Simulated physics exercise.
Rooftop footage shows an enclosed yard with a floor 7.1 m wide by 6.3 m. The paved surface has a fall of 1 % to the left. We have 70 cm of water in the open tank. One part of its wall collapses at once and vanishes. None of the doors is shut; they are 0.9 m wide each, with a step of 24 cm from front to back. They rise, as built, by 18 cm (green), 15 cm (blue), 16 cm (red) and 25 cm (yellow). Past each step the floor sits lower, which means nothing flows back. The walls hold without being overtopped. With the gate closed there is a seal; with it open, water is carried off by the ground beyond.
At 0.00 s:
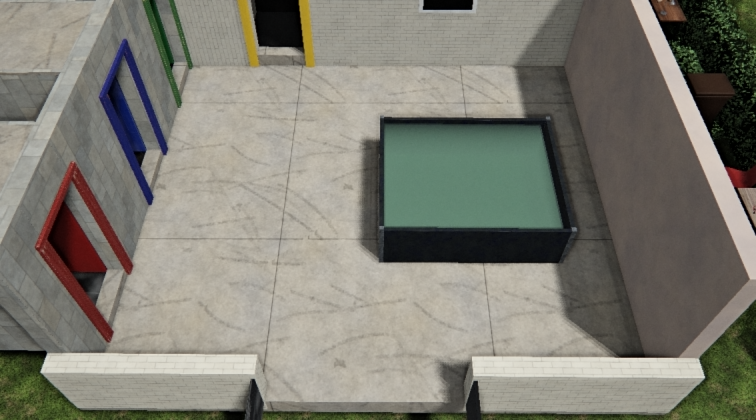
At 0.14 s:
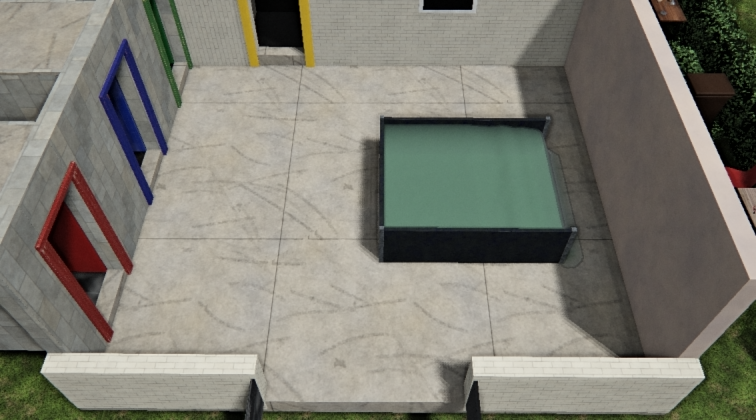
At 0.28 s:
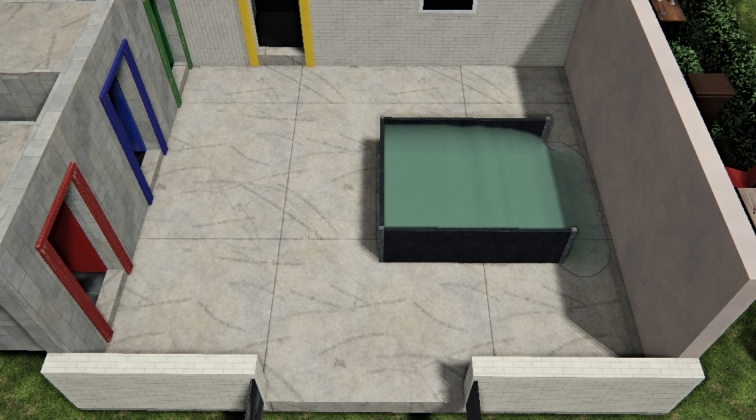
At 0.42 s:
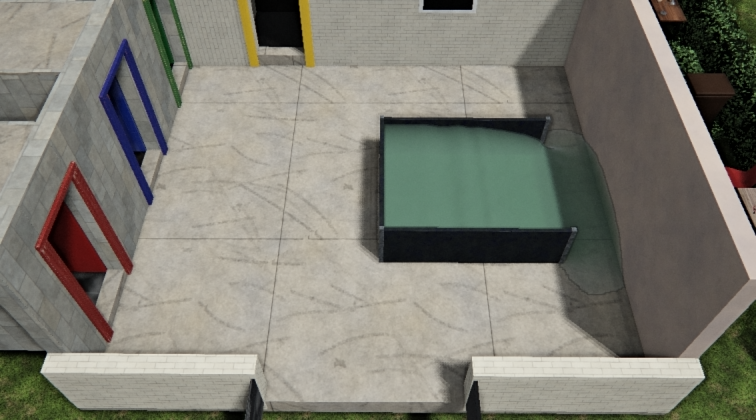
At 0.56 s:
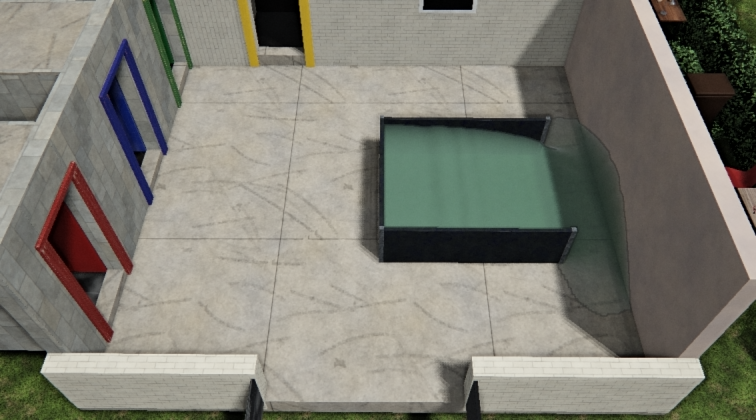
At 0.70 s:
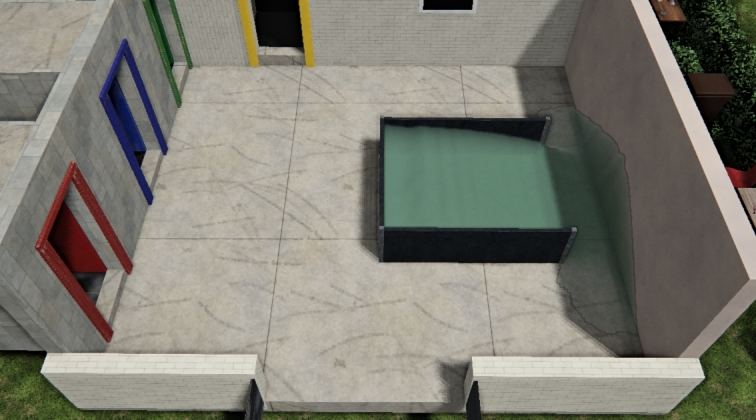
Green water pours from the tank's open right side and spreads to the right-hand wall.
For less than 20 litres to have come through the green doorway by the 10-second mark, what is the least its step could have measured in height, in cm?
13 cm or so.
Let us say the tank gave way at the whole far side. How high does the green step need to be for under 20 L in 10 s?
I'd say close to 30 cm.
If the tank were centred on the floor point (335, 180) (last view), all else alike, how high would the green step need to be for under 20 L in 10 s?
Some 16 cm.
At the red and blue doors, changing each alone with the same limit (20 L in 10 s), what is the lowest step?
About 11.0 cm at red and about 14.0 cm at blue.
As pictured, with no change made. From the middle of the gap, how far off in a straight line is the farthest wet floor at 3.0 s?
Roughly 5.2 metres.
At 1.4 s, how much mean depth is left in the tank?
About 43 cm.
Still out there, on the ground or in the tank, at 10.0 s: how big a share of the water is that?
I'd put it at about 94 per cent.
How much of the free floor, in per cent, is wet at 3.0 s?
Approximately 45 % of the floor.
After 1.4 s water covers 15 % of the floor, deepest (52 cm) near (590, 216); it has not reached the green door.
After 3.0 s water covers 45 % of the floor, deepest (36 cm) near (633, 384); it has not reached the green door.
After 10.0 s water covers 100 % of the floor, deepest (14 cm) near (188, 77); 13 cm at the green door, 0 litres in over its 18 cm step.
At the green door as built, the water arrived by 3.9 s and peaked near 19 cm at 4.4 s.
With a step of 11 cm, 44 litres would have come in within the 10 s; with 14.5 cm, 9 litres. So under 20 litres takes about 13 cm.
